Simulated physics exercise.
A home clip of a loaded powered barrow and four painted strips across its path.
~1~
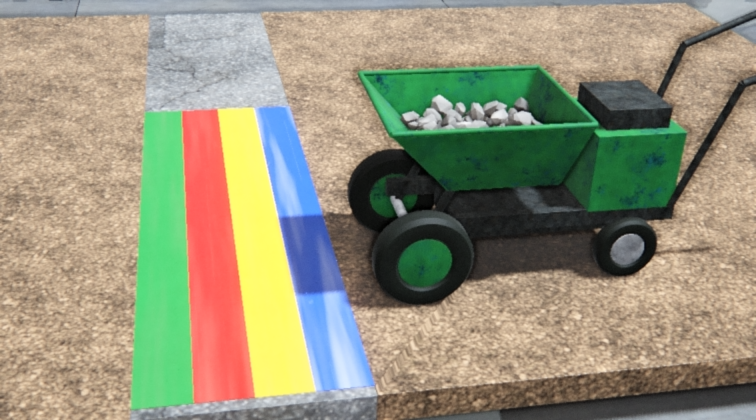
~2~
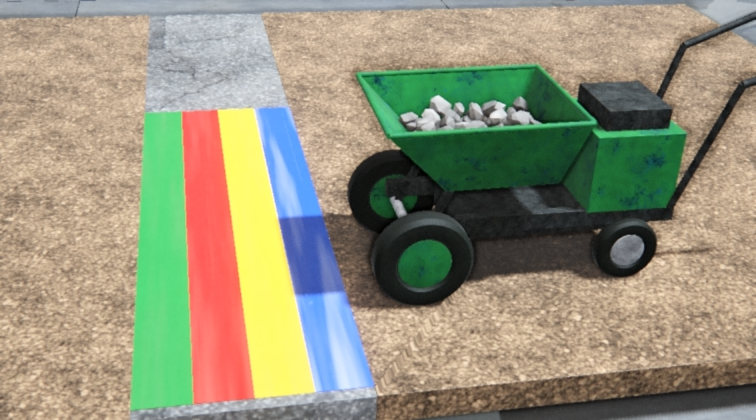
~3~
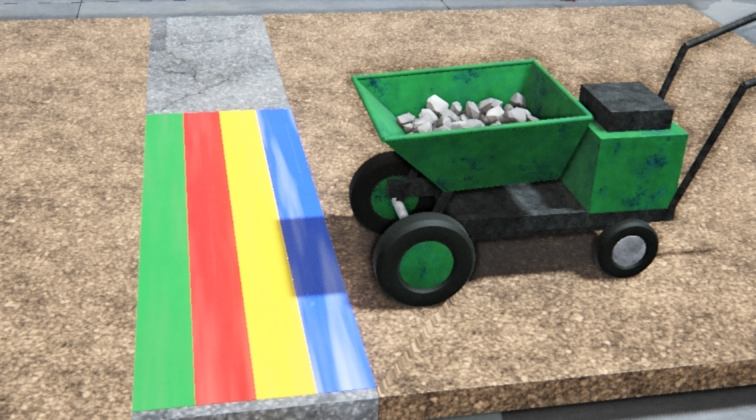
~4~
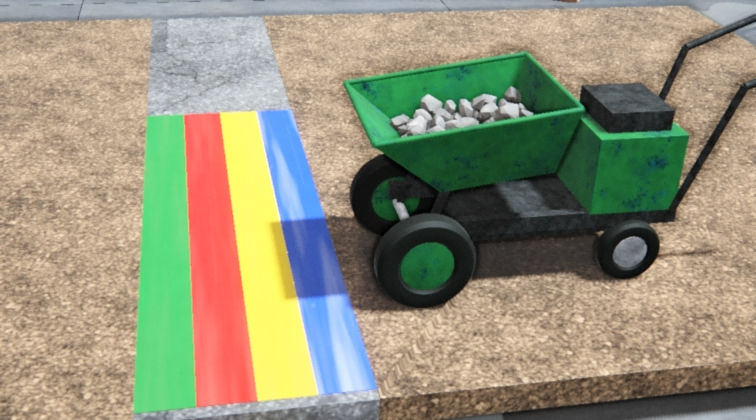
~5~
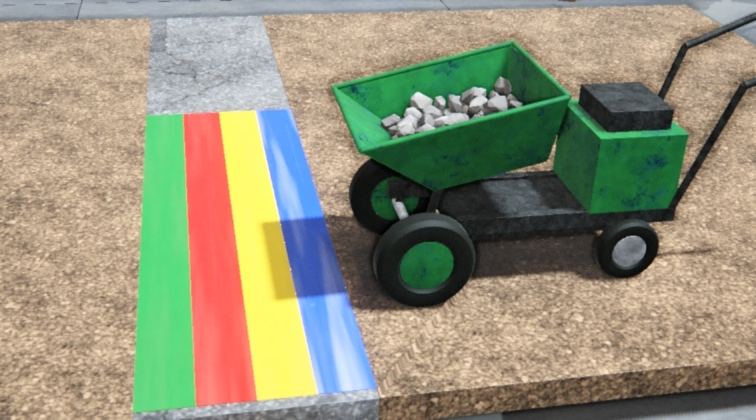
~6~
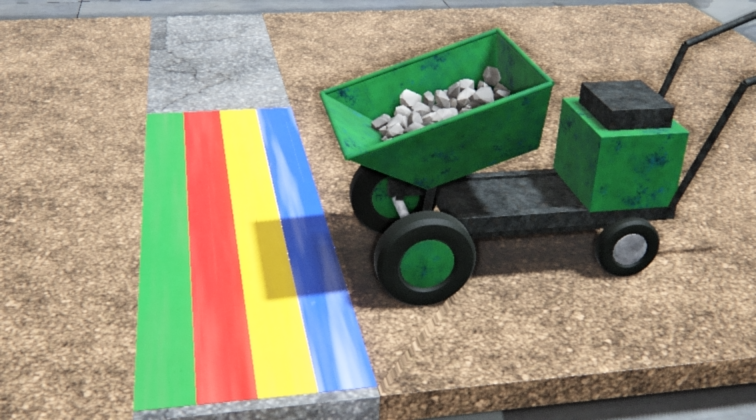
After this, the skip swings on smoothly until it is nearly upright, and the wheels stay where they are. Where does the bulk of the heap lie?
Most covered: The red band.
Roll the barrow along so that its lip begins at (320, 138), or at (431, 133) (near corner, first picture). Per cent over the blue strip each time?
Roughly 0 per cent, and 10 per cent.
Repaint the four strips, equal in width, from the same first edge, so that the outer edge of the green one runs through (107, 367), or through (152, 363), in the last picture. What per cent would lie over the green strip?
The first gives 10 %, the second 20 %.
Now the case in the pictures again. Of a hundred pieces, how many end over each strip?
Blue strip: 0 %, yellow strip: 25 %, red strip: 40 %, green strip: 25 %.
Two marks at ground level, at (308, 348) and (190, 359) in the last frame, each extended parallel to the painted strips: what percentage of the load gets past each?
About 100 and 30 per cent.
Shortly afterwards, skip tipped steeply; the whole lot in the skip.
Next, skip tipped right over; near half in the skip; near a quarter over the yellow strip; near a quarter over the red strip; only a few over the green strip.
Some moments later, skip tipped right over; only a few in the skip; near a quarter over the yellow strip; near a third over the red strip; near a quarter over the green strip; a little off the paint.
In the end, skip tipped right over; only a few in the skip; only a few over the blue strip; near a quarter over the yellow strip; near a third over the red strip; near a quarter over the green strip; a little off the paint.
